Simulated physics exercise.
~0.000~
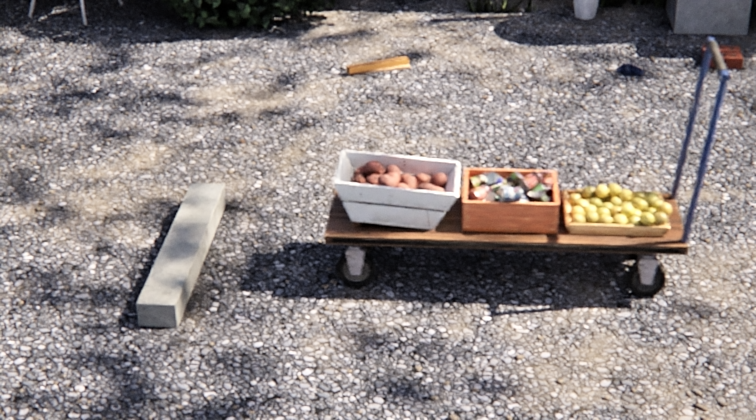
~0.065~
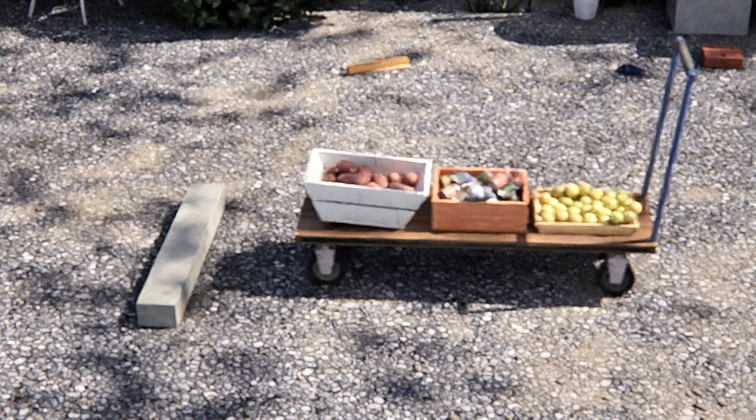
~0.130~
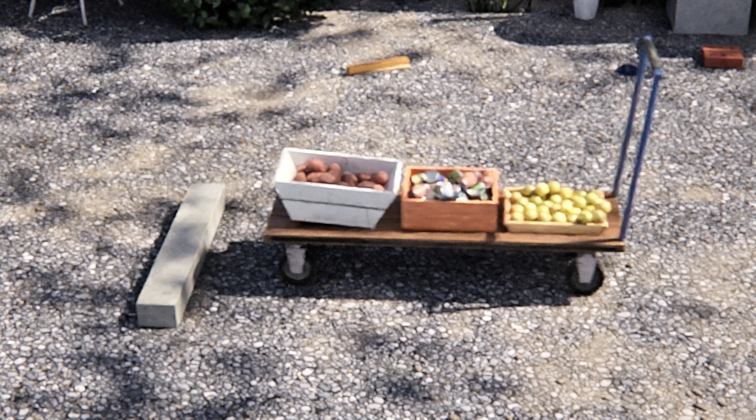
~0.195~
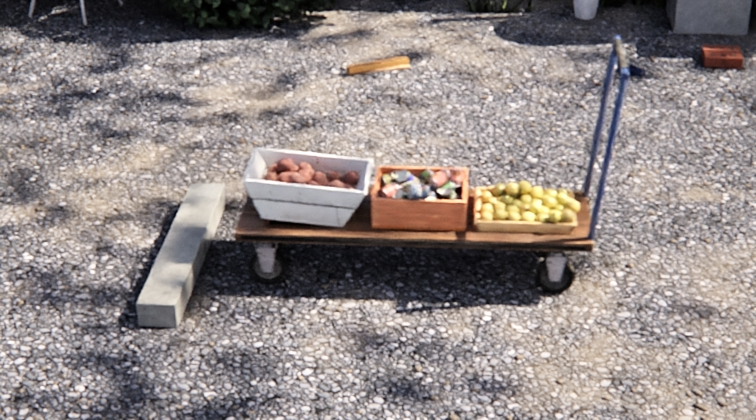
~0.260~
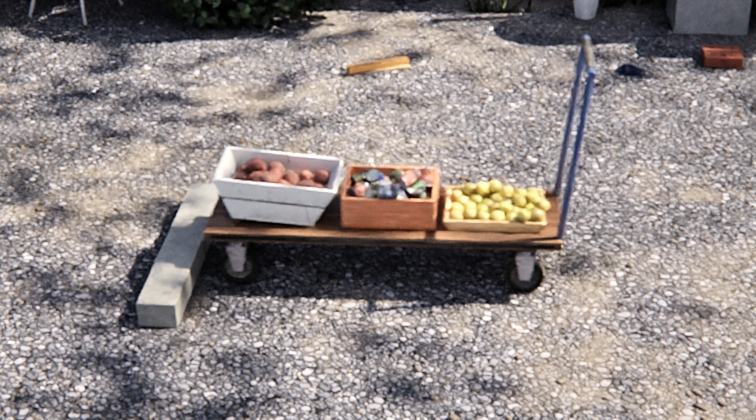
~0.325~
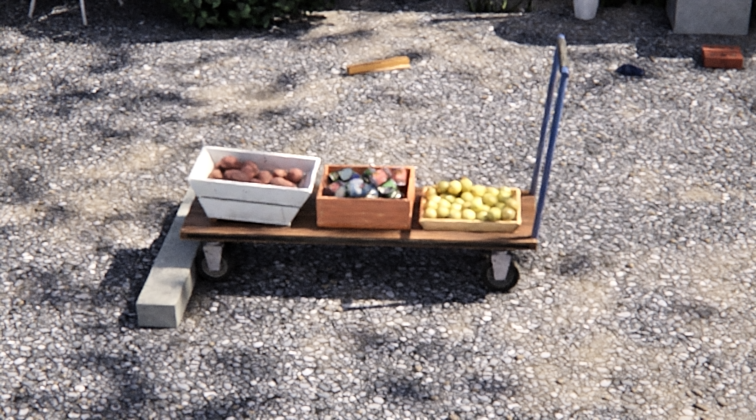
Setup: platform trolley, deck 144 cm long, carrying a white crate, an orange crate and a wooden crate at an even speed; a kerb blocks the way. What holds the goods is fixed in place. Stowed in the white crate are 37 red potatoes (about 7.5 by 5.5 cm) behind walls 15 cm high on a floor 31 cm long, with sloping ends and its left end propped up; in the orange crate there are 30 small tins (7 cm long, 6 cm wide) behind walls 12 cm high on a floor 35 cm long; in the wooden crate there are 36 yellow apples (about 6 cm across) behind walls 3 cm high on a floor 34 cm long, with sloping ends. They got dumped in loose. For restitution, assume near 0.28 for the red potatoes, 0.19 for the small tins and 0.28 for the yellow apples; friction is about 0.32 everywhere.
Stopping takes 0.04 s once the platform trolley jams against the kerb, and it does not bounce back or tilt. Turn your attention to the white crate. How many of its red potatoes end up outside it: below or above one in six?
The spill doesn't reach a sixth.
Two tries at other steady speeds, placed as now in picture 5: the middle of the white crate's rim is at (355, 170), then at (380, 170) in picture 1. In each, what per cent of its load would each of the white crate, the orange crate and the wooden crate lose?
For the white crate it's 0 % and then 0 %, for the orange crate 0 % and then 0 %, and for the wooden crate 10 % and then 20 %.
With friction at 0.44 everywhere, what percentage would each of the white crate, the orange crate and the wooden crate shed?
In that case white crate 0, orange crate 10, wooden crate 30 per cent.
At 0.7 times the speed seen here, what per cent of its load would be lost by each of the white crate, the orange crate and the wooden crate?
White crate 0, orange crate 0, wooden crate 20 per cent.
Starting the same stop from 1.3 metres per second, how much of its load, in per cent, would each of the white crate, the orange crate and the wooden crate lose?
In that case the white crate sheds 0 per cent of its load, the orange crate 0 per cent, and the wooden crate 10 per cent.
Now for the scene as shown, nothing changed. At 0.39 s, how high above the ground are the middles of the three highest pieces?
On average roughly 46 centimetres up.
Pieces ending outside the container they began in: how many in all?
12 or so.
After 0.39 s, the white crate has all 37, the orange crate is down by 1 of 30 and the wooden crate is down by 2 of 36.
After 0.51 s, the white crate has all 37, the orange crate is down by 1 of 30 and the wooden crate is down by 8 of 36.
After 0.74 s, the white crate has all 37, the orange crate is down by 1 of 30 and the wooden crate is down by 9 of 36.
Final count (at 1.25 s), the white crate has all 37, the orange crate is down by 1 of 30 and the wooden crate is down by 10 of 36. Asked share, 0 of 37, 0 per cent.
